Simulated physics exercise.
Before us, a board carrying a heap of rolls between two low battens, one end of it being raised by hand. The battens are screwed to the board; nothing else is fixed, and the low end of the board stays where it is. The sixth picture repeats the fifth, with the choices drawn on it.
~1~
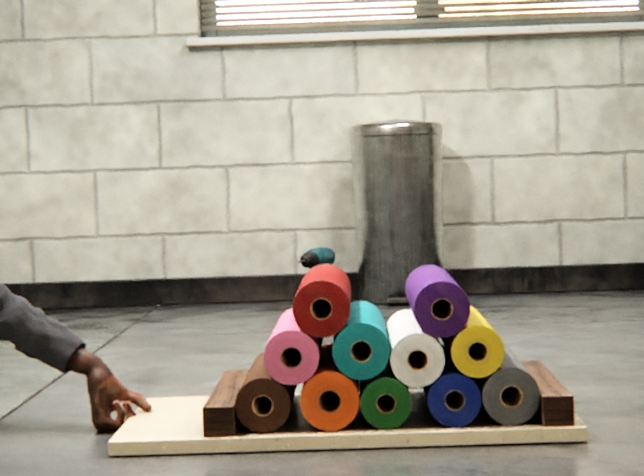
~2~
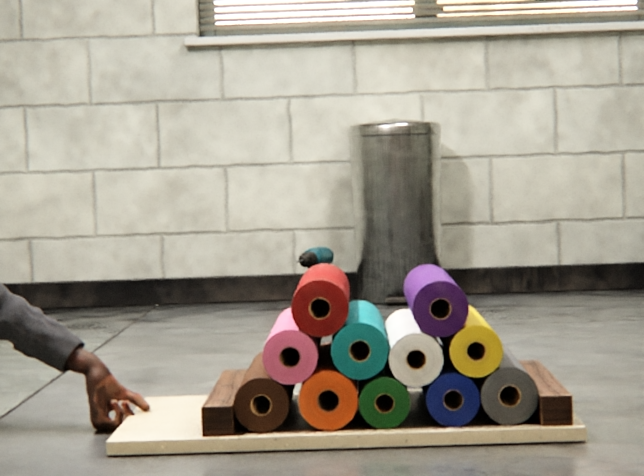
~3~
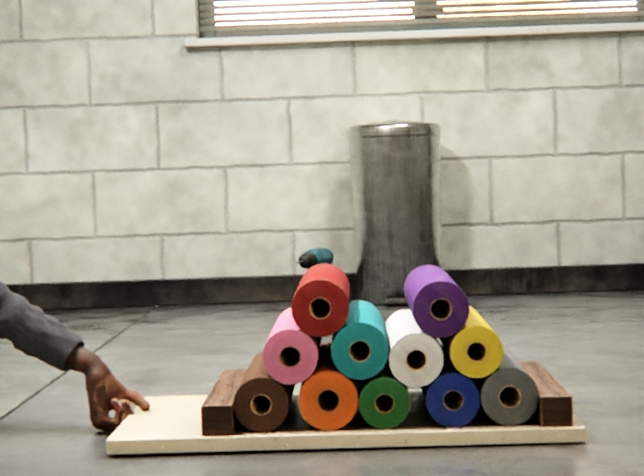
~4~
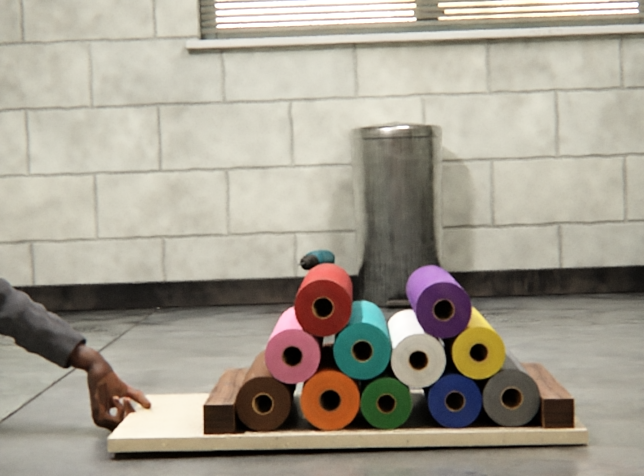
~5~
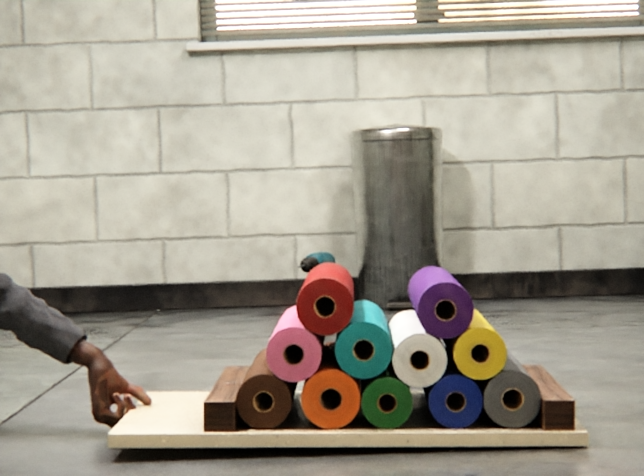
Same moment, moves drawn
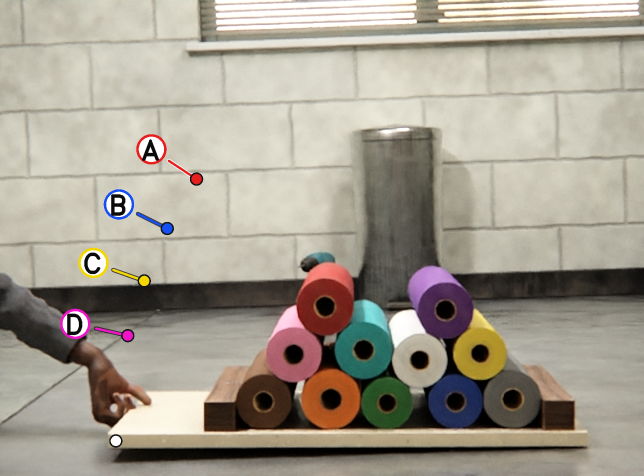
In a room with a pale block wall, a hand gripped the left end of a board stacked with colourful rolls between two wooden strips, and the whole pile stayed practically still throughout.
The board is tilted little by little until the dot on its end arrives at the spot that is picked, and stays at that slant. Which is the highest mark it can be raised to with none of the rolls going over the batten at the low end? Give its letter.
Stop at D.
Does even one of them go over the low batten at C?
At C: Yes.
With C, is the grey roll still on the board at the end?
Yes.
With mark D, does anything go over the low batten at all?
No, at D.
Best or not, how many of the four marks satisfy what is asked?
The number is one.
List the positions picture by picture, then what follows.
In the first picture, green roll (386, 403); blue roll (454, 400); grey roll (511, 396).
In the second picture, grey roll (510, 396); white roll (416, 359).
In the third picture, board (346, 403); brown roll (261, 404); pink roll (290, 357); purple roll (441, 309).
In the fourth picture, board (348, 403); brown roll (263, 404); orange roll (330, 400).
In the fifth picture, board (348, 403); brown roll (264, 402); orange roll (331, 399).
On the copy, A at (197, 179); B at (167, 228); C at (144, 281); D at (128, 336); the white dot at (116, 441).
On D. First, board at 12°.
Then, board at 15°.
Finally, board at 15°, none over the low batten.
By contrast, A six over the low batten; B five over the low batten; C five over the low batten.
